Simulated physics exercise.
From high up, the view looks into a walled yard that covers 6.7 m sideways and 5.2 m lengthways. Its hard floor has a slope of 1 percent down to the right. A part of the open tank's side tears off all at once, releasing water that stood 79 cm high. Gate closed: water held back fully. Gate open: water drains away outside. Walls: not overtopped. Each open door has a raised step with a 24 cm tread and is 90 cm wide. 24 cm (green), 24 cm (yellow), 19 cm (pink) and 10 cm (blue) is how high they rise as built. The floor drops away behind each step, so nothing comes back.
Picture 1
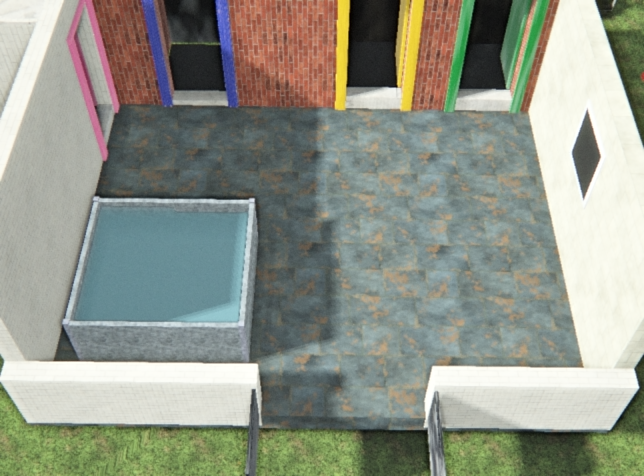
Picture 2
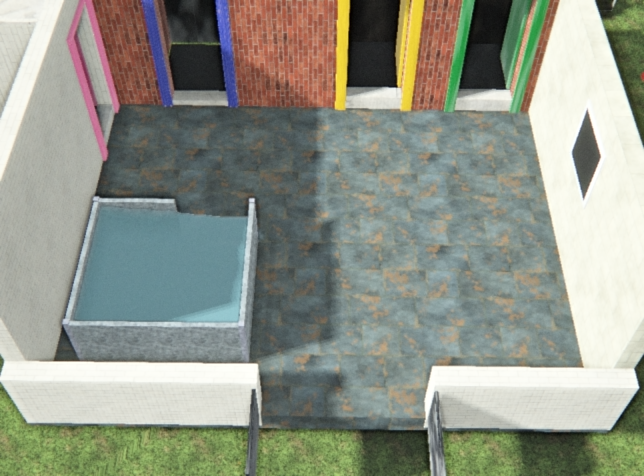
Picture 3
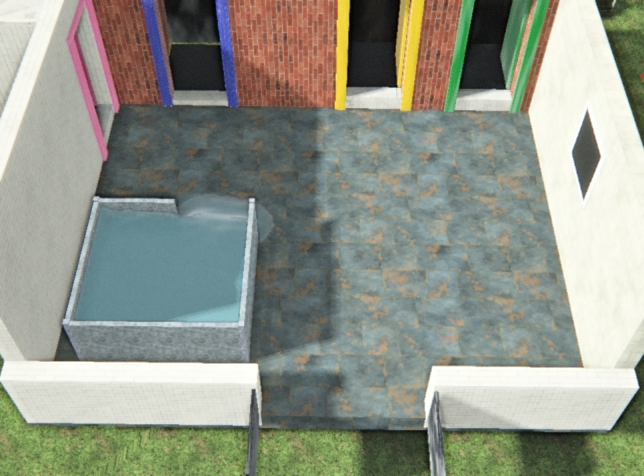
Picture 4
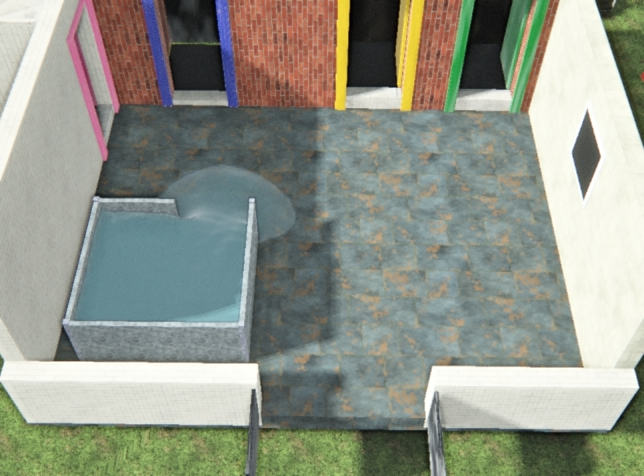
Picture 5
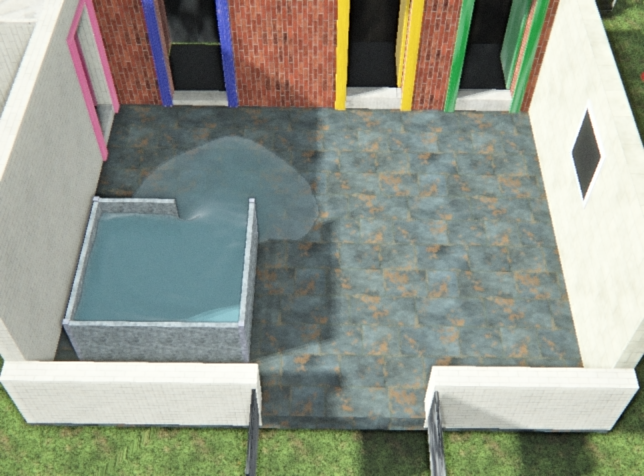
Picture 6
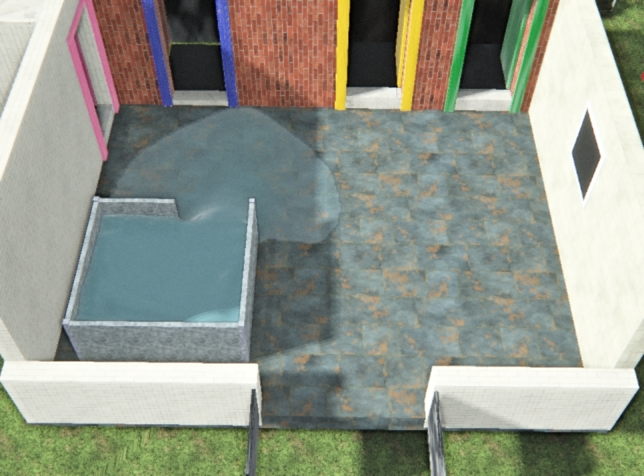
Water pours through a gap in the open tank's far side and spreads across the dark floor.
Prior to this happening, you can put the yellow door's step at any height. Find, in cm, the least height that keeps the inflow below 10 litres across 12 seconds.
The least height is about 17 cm.
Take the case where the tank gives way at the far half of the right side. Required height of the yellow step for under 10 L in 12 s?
It needs to be about 9.5 cm high.
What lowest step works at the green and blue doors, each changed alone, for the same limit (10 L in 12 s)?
Close to 18 cm (green) and close to 28 cm (blue).
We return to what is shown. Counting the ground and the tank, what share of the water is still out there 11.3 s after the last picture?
Roughly 82 %.
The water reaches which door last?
I'd say the green one.
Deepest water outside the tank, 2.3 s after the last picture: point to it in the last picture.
(518, 117).
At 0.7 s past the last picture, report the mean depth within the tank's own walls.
Roughly 53 cm.
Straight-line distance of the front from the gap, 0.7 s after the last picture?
The front sits around 3.6 m out.
Then, 0.7 s after the last picture water covers 30 % of the floor, deepest (42 cm) near (226, 235); 12 cm at the yellow door, 0 litres in over its 24 cm step.
Then, 2.3 s after the last picture water covers 40 % of the floor, deepest (33 cm) near (518, 117); 16 cm at the yellow door, 0 litres in over its 24 cm step.
Then, 11.3 s after the last picture water covers 95 % of the floor, deepest (14 cm) near (587, 389); 7 cm at the yellow door, 0 litres in over its 24 cm step.
At the yellow door as built, the water peaked near 23 cm, 1.1 s after the last picture.
Run again over the same 12 s with other heights there, 20 litres in over 14 cm, 5 litres over 19 cm. The limit of 10 litres is kept from about 17 cm up.
